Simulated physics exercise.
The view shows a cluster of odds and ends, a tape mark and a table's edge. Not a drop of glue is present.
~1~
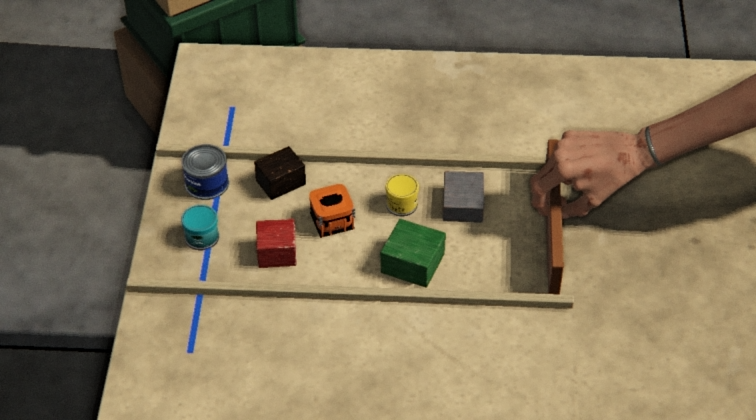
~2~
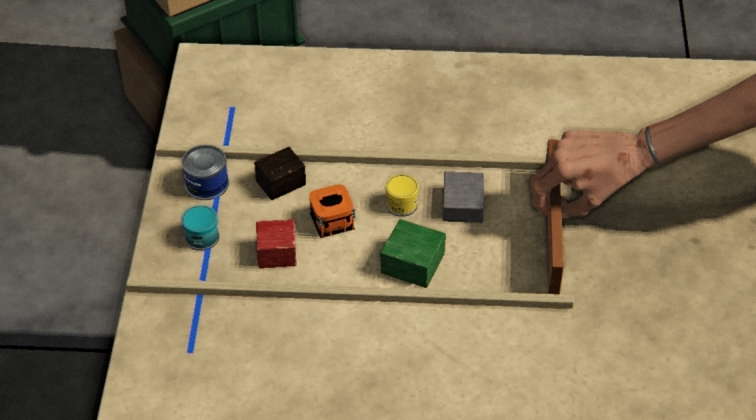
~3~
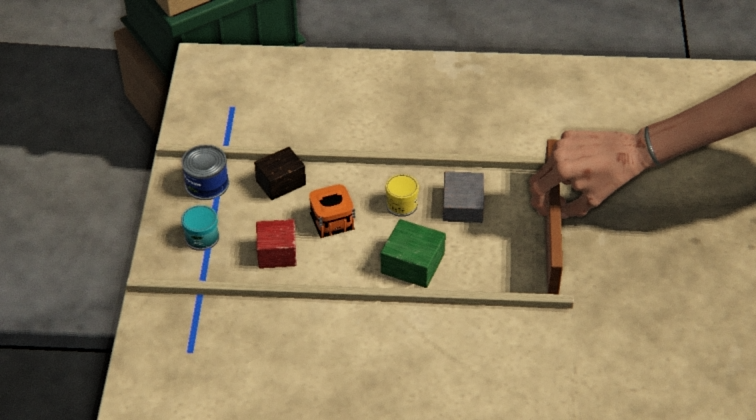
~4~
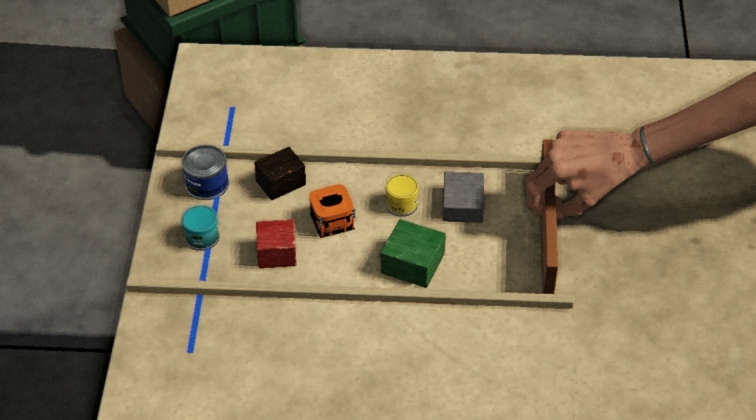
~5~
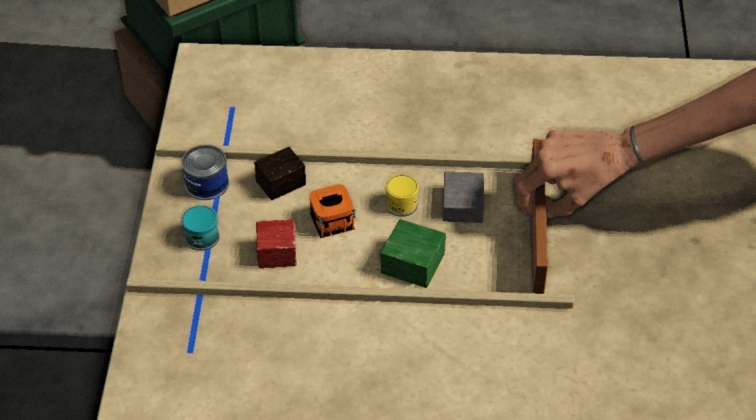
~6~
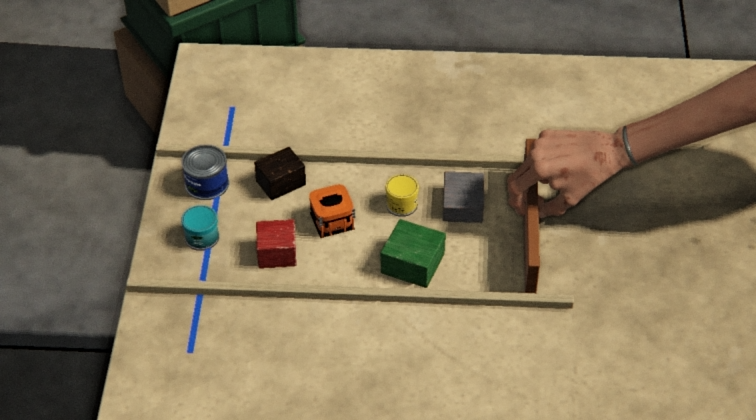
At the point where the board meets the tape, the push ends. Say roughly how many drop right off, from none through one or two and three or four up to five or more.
A lone one or pair goes over.
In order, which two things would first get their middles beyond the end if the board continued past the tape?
The blue tin, then the red block.
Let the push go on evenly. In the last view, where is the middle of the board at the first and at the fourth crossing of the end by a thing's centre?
Its middle is near (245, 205) and then near (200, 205).
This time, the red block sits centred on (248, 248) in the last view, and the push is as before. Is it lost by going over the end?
Result: It remains there.
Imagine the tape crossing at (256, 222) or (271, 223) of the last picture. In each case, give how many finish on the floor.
0 and 0.
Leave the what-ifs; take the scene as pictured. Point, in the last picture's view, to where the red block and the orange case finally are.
Red block: (136, 249); orange case: (192, 218).
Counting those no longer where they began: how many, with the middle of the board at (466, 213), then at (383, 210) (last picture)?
At the first point the count is 1, at the second it's 4.
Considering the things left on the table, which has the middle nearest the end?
Answer: The red block.
Early on, none off yet; blue tin at rest near (206, 172); turquoise tin at rest near (201, 228); black block at rest near (280, 173).
Finally, the number that fall off is one or two; lost, blue tin.
